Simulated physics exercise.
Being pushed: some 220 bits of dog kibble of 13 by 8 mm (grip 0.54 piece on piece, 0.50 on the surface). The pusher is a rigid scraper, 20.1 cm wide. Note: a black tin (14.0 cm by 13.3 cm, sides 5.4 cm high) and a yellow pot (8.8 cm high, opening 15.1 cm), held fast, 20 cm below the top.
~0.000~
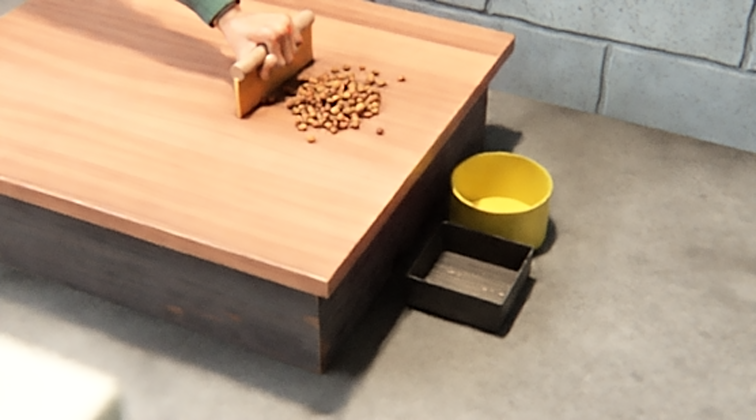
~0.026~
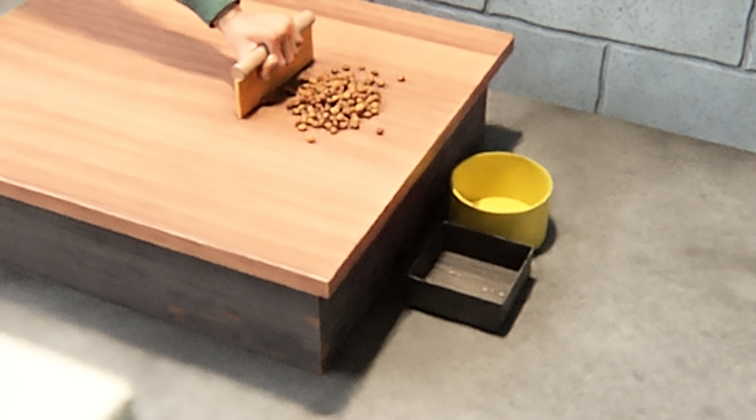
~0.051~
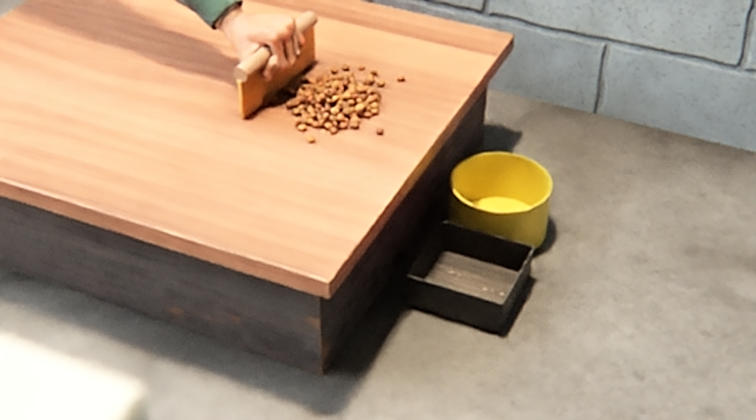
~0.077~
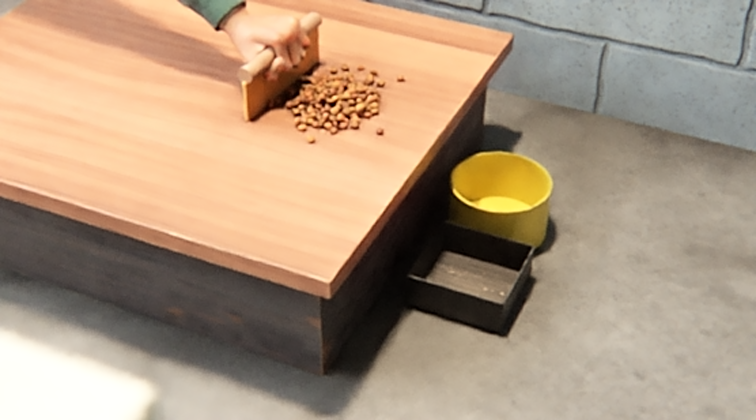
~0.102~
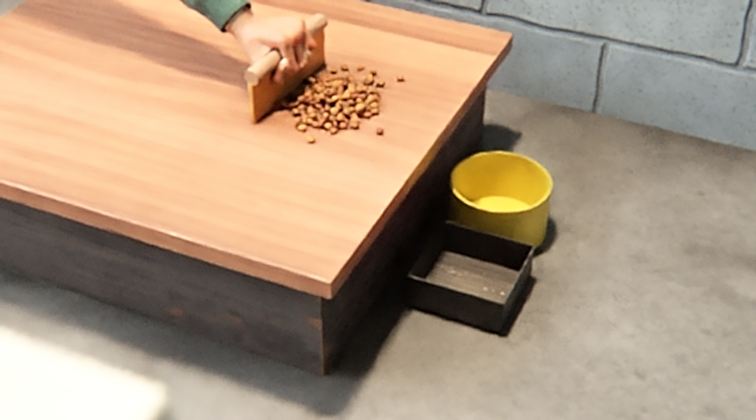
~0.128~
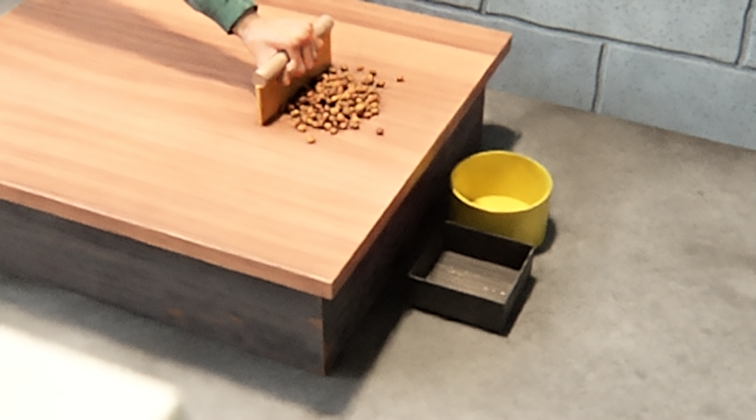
A hand in a green sleeve grips a wooden scraper on a light wooden tabletop with dark sides, seen from above at an angle, with a grey block wall behind. A loose heap of brown dog kibble lies right of the scraper, and a yellow pot and a black tin sit on the grey floor at right. The hand slides the scraper slightly rightward, slowly then faster, nudging the nearest kibble, while the camera stays nearly still.
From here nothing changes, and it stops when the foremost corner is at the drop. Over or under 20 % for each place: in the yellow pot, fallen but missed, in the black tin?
Yellow pot - over; missed - under; black tin - over.
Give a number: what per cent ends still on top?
Some 10 per cent.
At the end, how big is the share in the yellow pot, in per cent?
My best guess is near 50 per cent.
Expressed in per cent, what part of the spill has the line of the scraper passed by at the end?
Around 10 percent.
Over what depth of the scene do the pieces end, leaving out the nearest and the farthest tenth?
It works out at some 20 centimetres.
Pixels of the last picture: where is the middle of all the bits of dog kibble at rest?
Roughly at (500, 247).
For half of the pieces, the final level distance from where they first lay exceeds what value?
It works out at some 28 centimetres.
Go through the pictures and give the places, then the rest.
In the first picture, scraper from (238, 86) to (309, 29); moved 0.0 cm; 0 pieces shifted; middle of the spill at (336, 86); black tin at (471, 261); yellow pot at (501, 181).
In the second picture, scraper from (239, 86) to (310, 30); moved 0.2 cm; 0 pieces shifted; middle of the spill at (336, 86).
In the third picture, scraper from (241, 87) to (312, 30); moved 0.6 cm; 1 pieces shifted; middle of the spill at (336, 86).
In the fourth picture, scraper from (246, 89) to (316, 31); moved 1.4 cm; 2 pieces shifted; middle of the spill at (336, 86).
In the fifth picture, scraper from (252, 91) to (322, 33); moved 2.4 cm; 6 pieces shifted; middle of the spill at (336, 86).
In the sixth picture, scraper from (259, 93) to (328, 35); moved 3.7 cm; 18 pieces shifted; middle of the spill at (335, 86); black tin at (472, 260); yellow pot at (501, 180). Its speed is about 0.47 m/s.
After 0.38 s, scraper 16 cm from its start, spill 17 cm wide; still on top 100 %.
Then, at 0.64 s, scraper 26 cm from its start, spill 20 cm wide; yellow pot 5 %, off the edge, not caught 50 %, still on top 45 %.
After 0.86 s, scraper 26 cm from its start, spill 23 cm wide; black tin 35 %, yellow pot 50 %, off the edge, not caught 5 %, still on top 10 %.
At rest (1.6 s), black tin 35 %, yellow pot 50 %, fallen but missed 5 %, still on top 10 %.
